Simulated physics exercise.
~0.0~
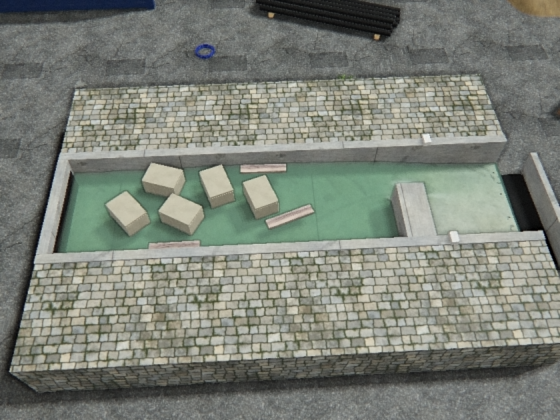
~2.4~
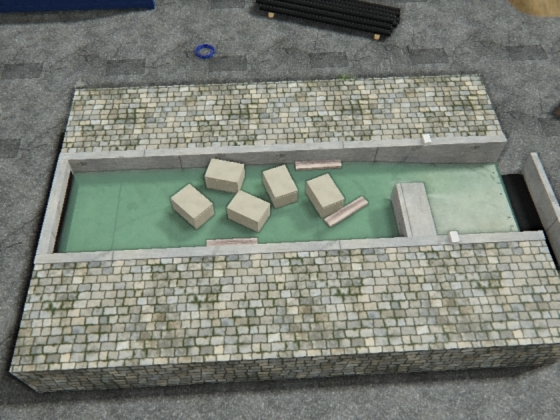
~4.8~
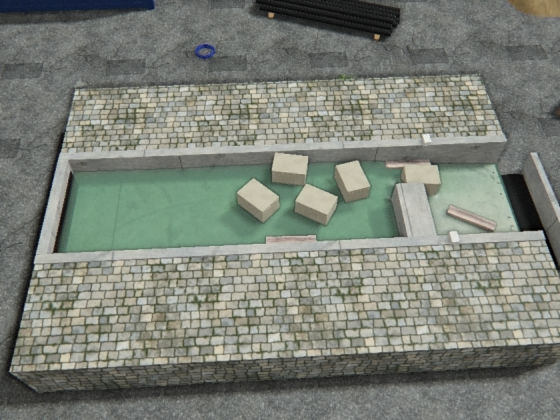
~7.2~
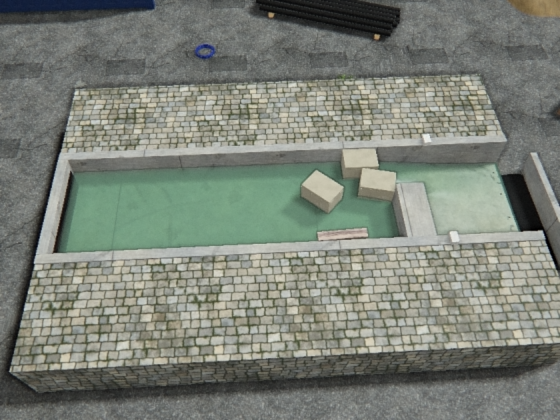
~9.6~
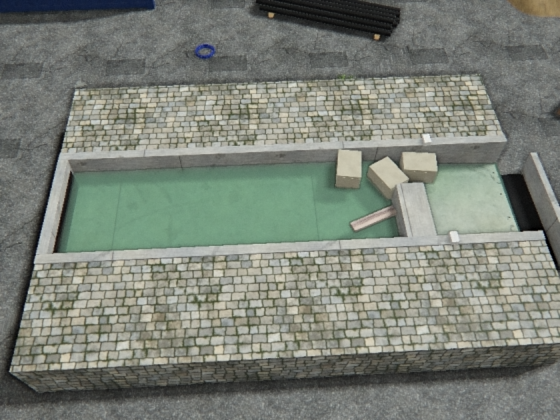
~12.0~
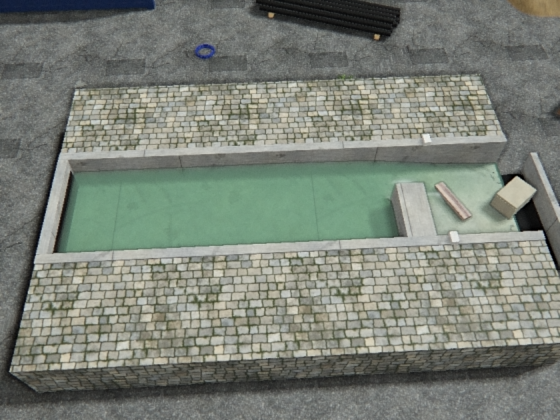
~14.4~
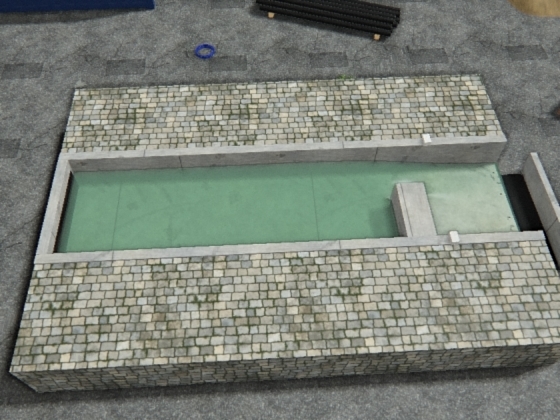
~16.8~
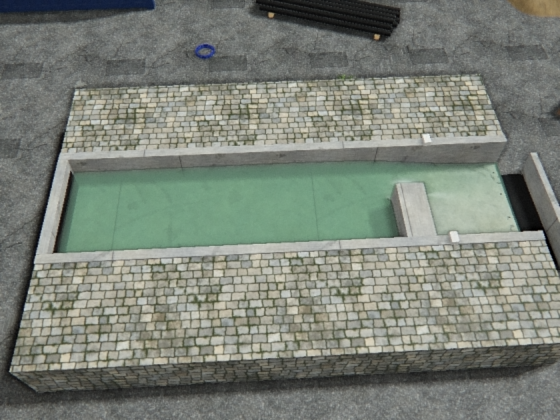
Five pale blocks and three thin reddish boards drift to the right along a green channel set between two cobblestone banks, seen from above. They travel loosely together toward a grey barrier that juts into the channel near its right end. One block and two boards pass through the gap beside it first, and the remaining blocks bunch up at the opening. The last board swings against the barrier while the blocks squeeze by. Soon only one block and one board remain, beyond the barrier near the right end. Finally they are gone too, leaving the channel empty.
